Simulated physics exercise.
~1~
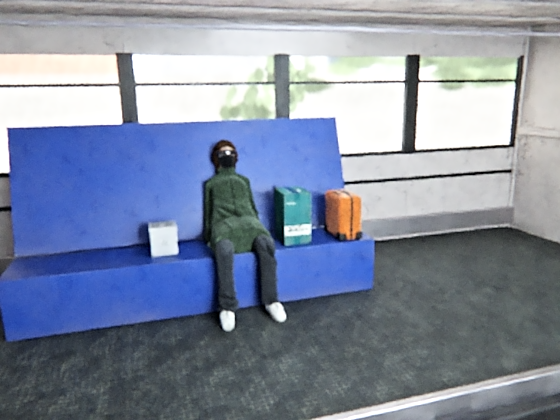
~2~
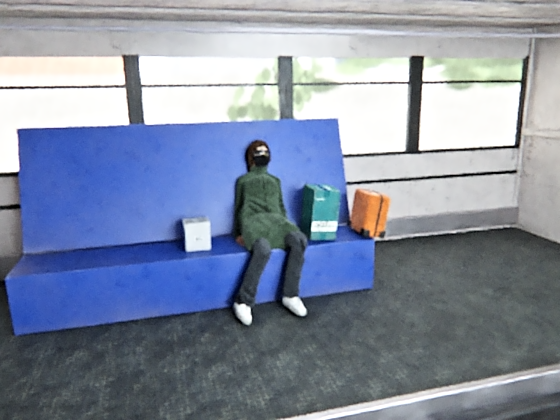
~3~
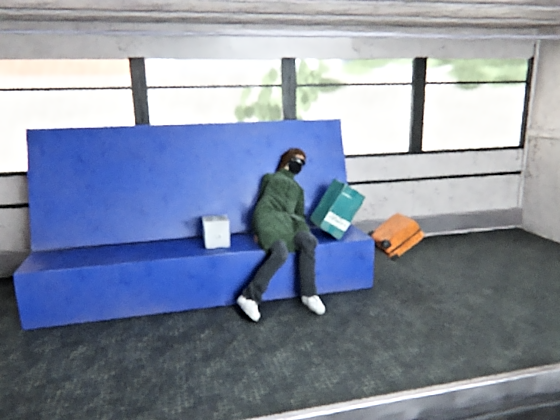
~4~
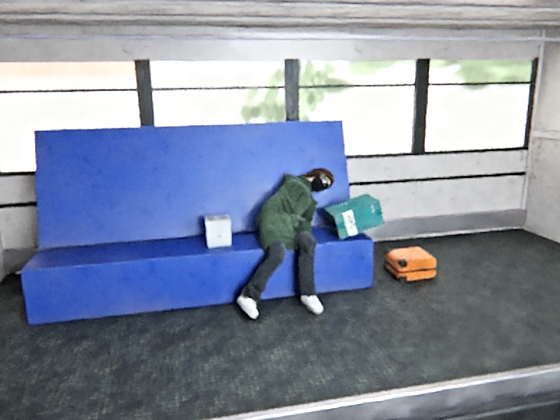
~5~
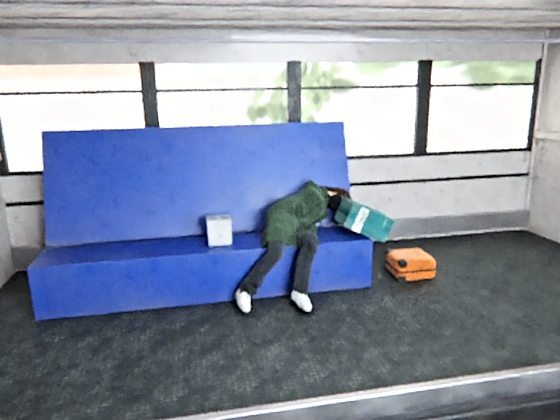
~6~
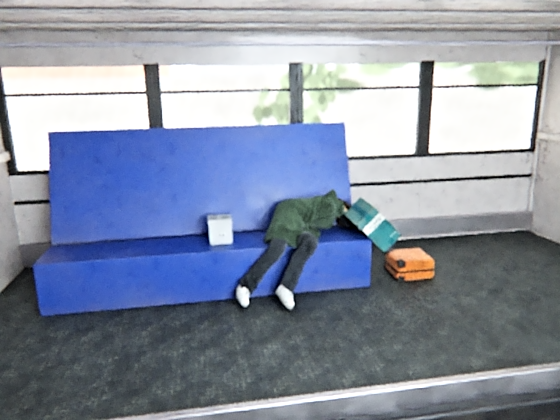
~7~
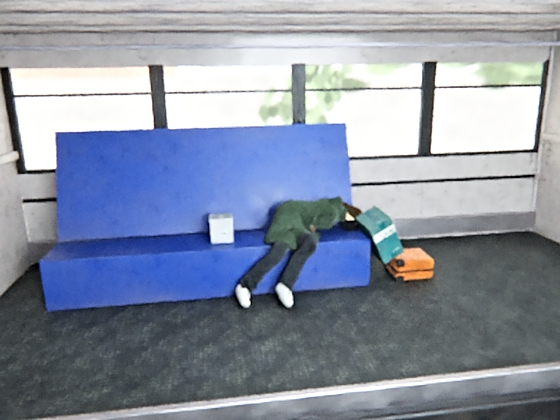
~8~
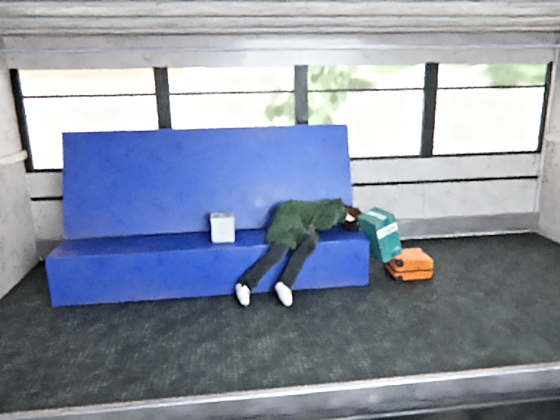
The footage shows a limp, masked passenger in a green coat on a blue bench toppling right as the bags slide, the orange case falling to the floor, then the teal pack tipping off the end against it, while the white tub shifts right but stays on the seat.
